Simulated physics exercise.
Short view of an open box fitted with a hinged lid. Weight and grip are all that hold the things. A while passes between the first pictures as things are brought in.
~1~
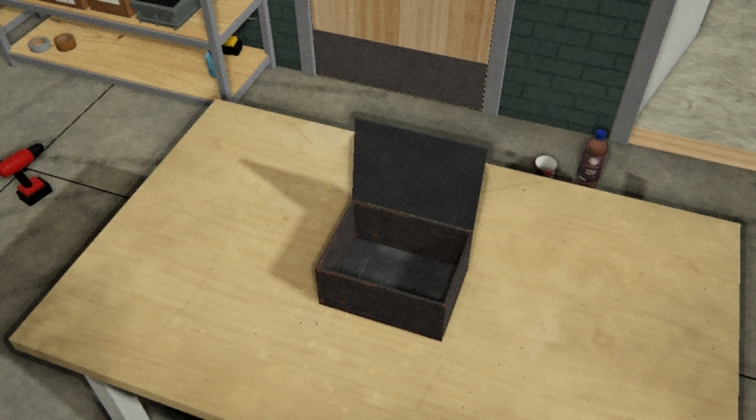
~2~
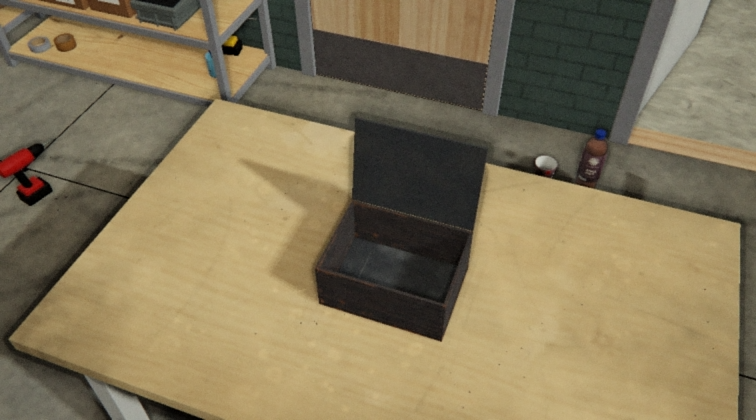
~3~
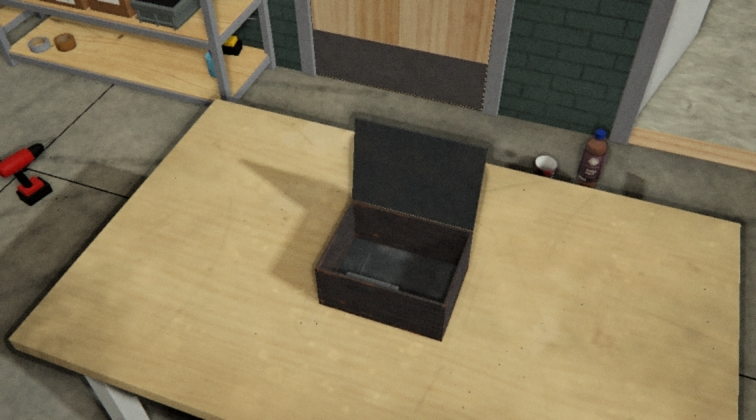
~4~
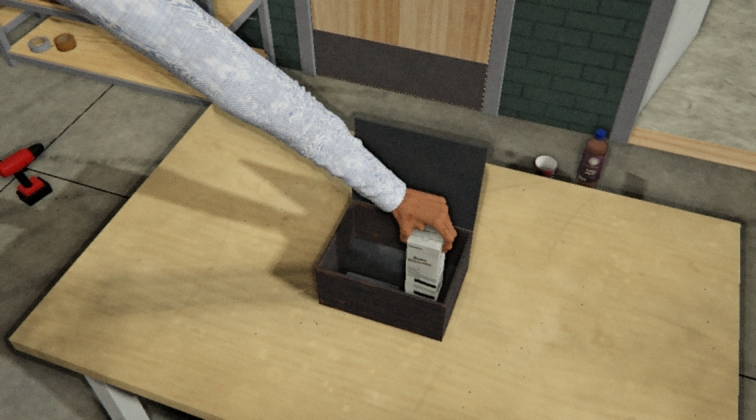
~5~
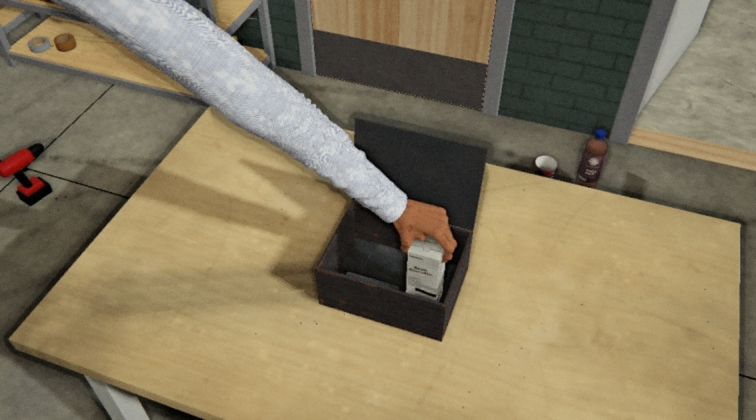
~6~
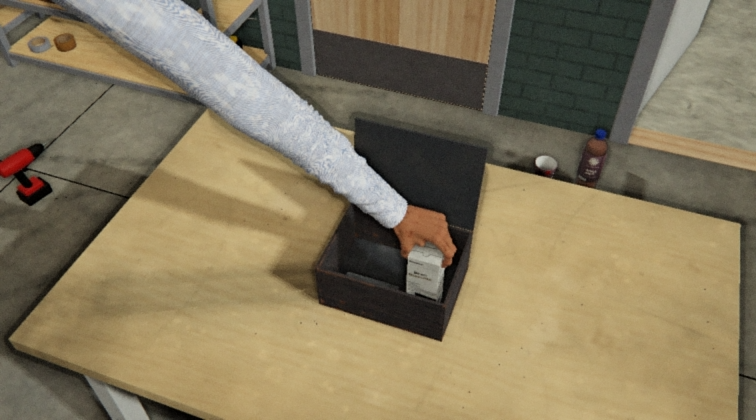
An open dark box with a hinged lid sat on a wooden table, and then an arm in a pale sleeve reached in from the upper left and lowered a white carton inside.
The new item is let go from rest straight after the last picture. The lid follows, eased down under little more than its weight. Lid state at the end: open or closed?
Open.
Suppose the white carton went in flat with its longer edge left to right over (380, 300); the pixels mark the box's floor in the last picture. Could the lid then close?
Once it's packed that way, the lid settles all the way.
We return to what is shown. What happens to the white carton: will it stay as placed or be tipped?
Result: The white carton remains as it was set.
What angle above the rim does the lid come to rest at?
The lid sits around 30° above the rim.
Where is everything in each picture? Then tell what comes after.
The last thing is not in view yet, in the first frame.
The last thing is not in view yet, in the second frame.
The last thing is not in view yet, in the third frame.
Still above its spot; white carton (425, 264), in the fourth frame.
Still above its spot; white carton (426, 274), in the fifth frame.
In place under the hand; white carton (425, 279), in the sixth frame.
Then, 1.40 s later than the last frame, lid 76° above the rim.
Then, 1.70 s later than the last frame, lid 46° above the rim.
When it is over, lid 30° above the rim; both as before. End places, in pixels of the last picture, white carton near (425, 279).
